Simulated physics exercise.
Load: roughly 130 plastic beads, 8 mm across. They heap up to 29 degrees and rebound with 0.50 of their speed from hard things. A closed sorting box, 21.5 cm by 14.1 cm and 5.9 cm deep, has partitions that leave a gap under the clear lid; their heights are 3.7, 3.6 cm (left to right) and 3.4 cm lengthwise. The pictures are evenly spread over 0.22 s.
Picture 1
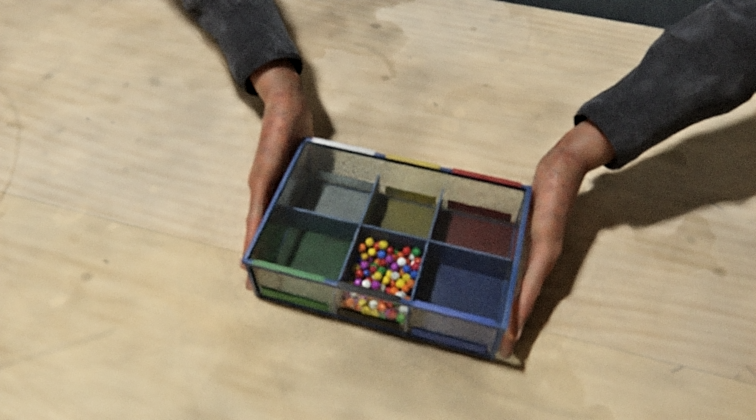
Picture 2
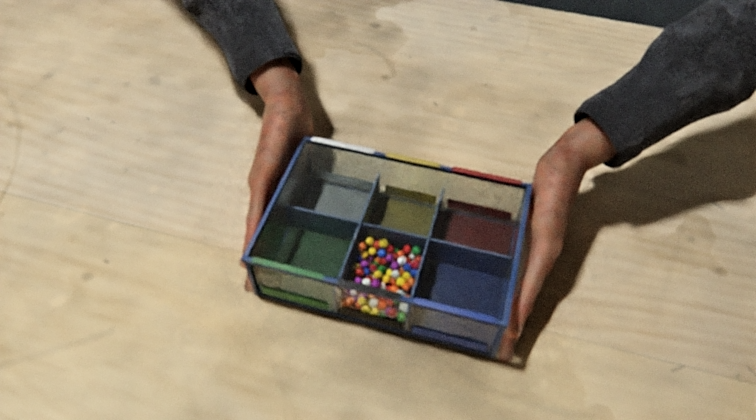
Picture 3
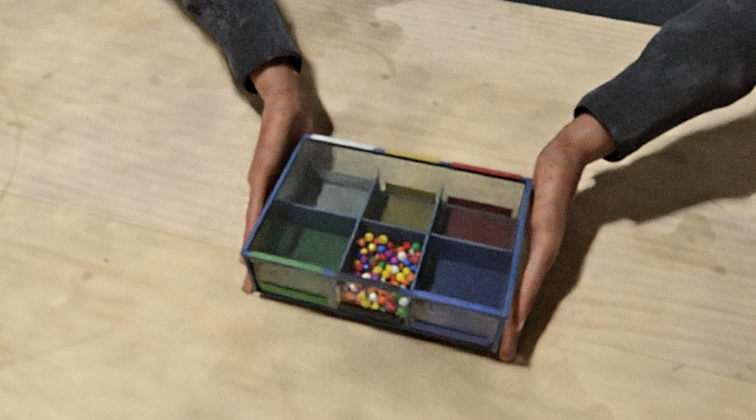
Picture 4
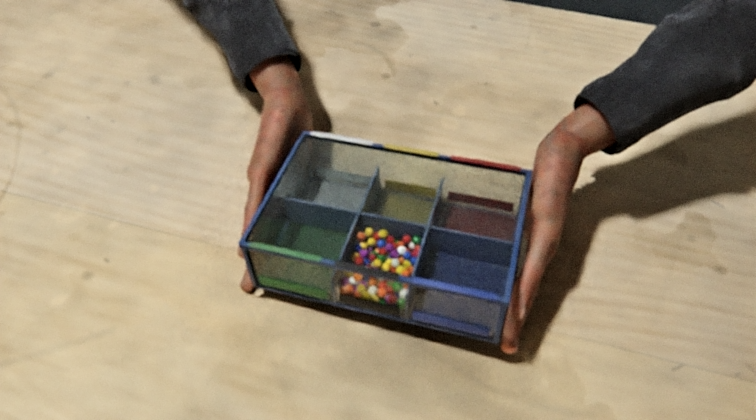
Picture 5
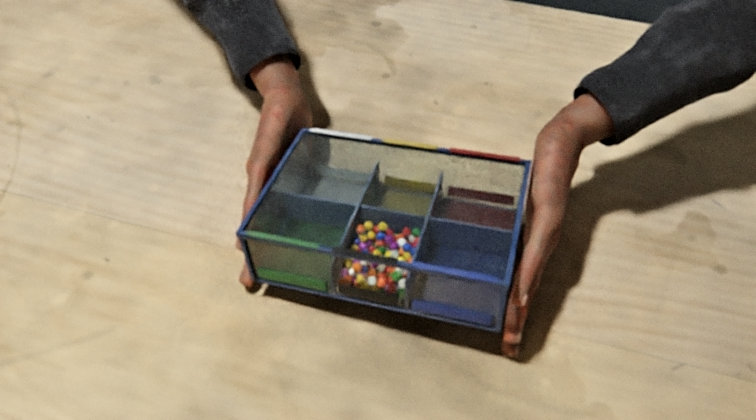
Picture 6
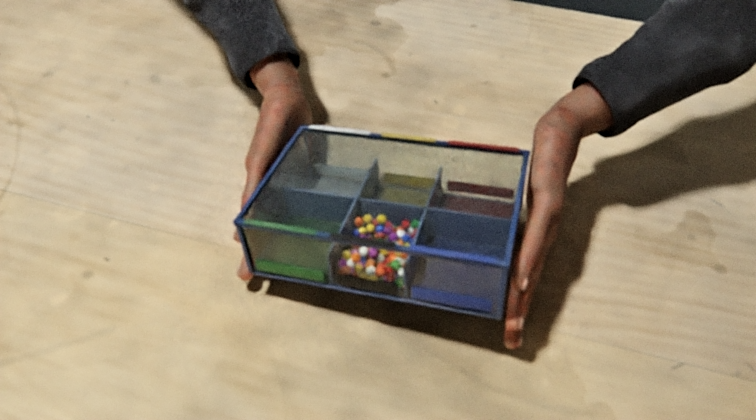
At first, two hands hold a clear-lidded sorting box nearly level above a pale wooden surface, with colourful beads gathered in its front middle compartment. Then the hands gradually raise the front edge, tilting the box backward and showing more of its front side, while the beads stay in that compartment.
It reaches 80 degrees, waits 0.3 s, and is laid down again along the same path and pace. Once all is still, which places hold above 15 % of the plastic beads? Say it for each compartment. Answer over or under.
Red under, blue under, green under, yellow under, white over, black over.
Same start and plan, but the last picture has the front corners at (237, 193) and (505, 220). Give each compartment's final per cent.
Red 0, blue 0, green 0, yellow 5, white 45, black 50.
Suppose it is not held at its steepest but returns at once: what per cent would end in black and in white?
In that case black 70, white 25.
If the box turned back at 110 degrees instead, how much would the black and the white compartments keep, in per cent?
Then: Black 0, white 95.
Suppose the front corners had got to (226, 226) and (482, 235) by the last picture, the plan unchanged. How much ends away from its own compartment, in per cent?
It would be near 35 per cent.
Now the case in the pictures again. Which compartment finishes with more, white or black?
It is the black one.
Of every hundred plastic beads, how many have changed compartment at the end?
About 35 per cent.
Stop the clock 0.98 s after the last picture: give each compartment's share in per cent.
Red 0, blue 0, green 0, yellow 0, white 15, black 85.
Then, 0.98 s after the last picture, tilt 80 degrees; white 15 %, black 85 %.
Then, 1.64 s after the last picture, tilt 41 degrees; white 35 %, black 65 %.
Then, 2.33 s after the last picture, tilt 0 degrees; white 35 %, black 65 %.
In the end, red 0 %, blue 0 %, green 0 %, yellow 0 %, white 35 %, black 65 %.
